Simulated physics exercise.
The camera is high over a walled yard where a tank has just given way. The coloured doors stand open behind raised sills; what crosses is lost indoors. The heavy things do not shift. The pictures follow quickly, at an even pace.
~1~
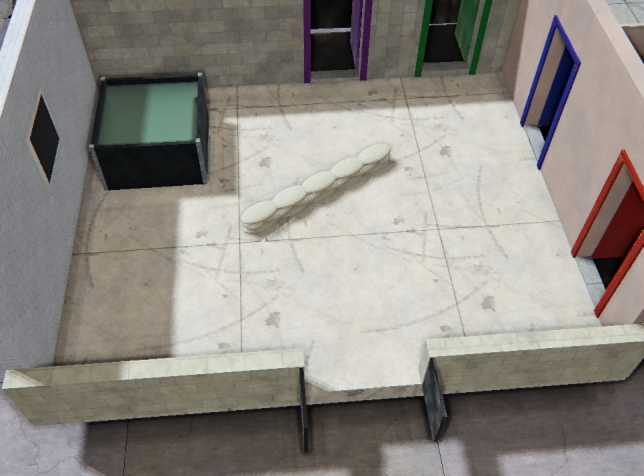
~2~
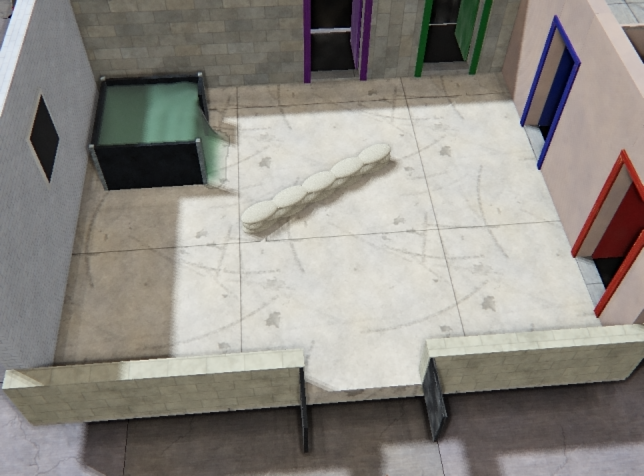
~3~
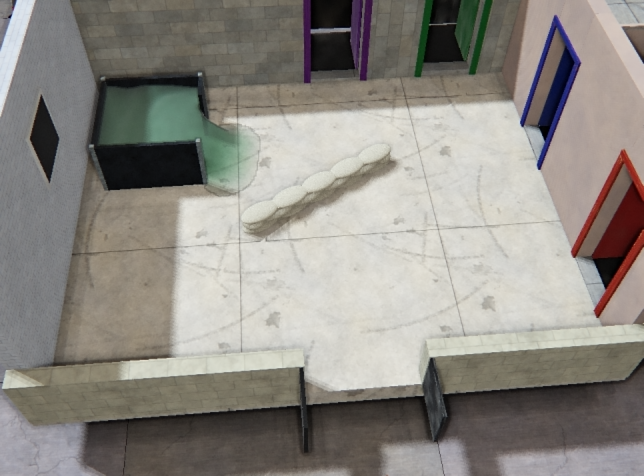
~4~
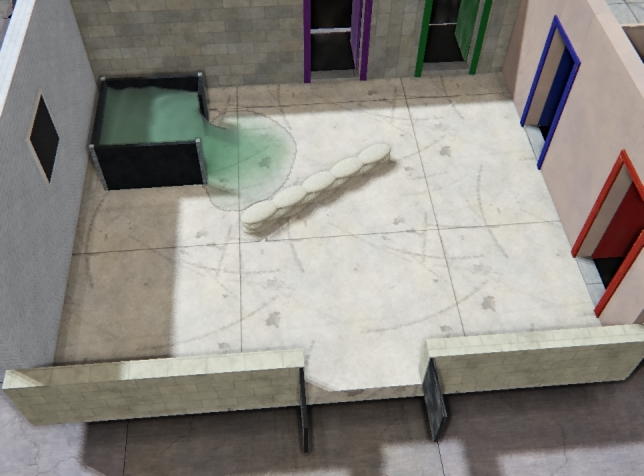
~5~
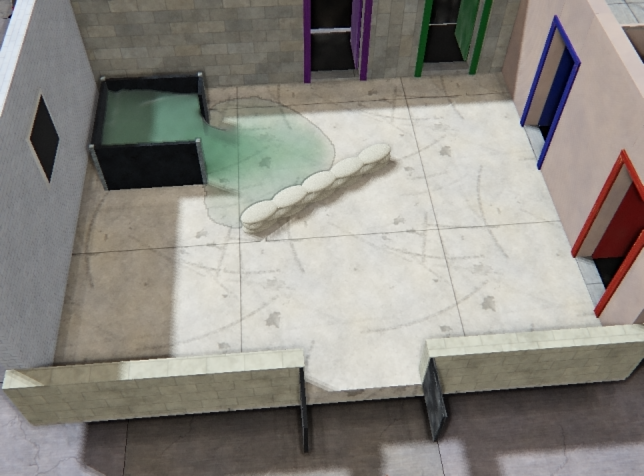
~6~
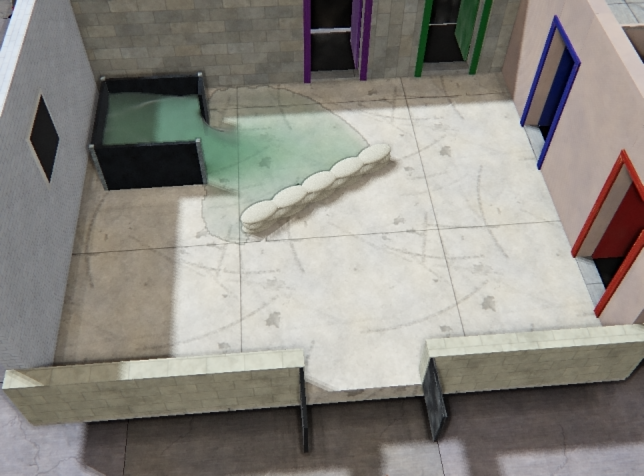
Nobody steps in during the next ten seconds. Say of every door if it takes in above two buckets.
One by one: The green door lets in a lot; the blue door lets in a lot; the purple door lets in a lot; the red door admits no more than that.
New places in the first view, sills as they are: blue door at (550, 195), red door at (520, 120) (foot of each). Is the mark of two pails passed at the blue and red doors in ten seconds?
Then: The blue one lets less in, the red one is over.
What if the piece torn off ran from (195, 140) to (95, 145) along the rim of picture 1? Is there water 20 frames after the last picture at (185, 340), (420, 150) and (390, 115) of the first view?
In turn: Covered, clear, free of water.
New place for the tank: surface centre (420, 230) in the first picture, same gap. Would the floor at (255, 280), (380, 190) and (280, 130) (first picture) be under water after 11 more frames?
As listed: Dry, not flooded, not flooded.
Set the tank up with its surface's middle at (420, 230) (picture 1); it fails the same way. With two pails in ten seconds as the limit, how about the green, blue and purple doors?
Then: Green door takes less, blue door holds, purple door lets less in.
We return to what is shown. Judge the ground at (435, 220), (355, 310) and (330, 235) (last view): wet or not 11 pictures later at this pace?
As listed: Free of water, free of water, no water.
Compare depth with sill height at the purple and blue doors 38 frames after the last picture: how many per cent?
About 160 and 150 per cent.
A moment on, water covers 25 % of the floor; the green door not reached, the blue door not reached, the purple door wet at the sill, nothing in, the red door not reached.
Next, water covers 35 % of the floor; the green door under two buckets in, the blue door under two buckets in, the purple door under two buckets in, the red door not reached.
Then, water covers 40 % of the floor; the green door over two buckets in, the blue door over two buckets in, the purple door over two buckets in, the red door not reached.
Later, water covers 70 % of the floor; the green door over two buckets in, the blue door over two buckets in, the purple door over two buckets in, the red door wet at the sill, nothing in.
In the end, water covers 90 % of the floor; the green door over two buckets in, the blue door over two buckets in, the purple door far over two buckets in, the red door under two buckets in.
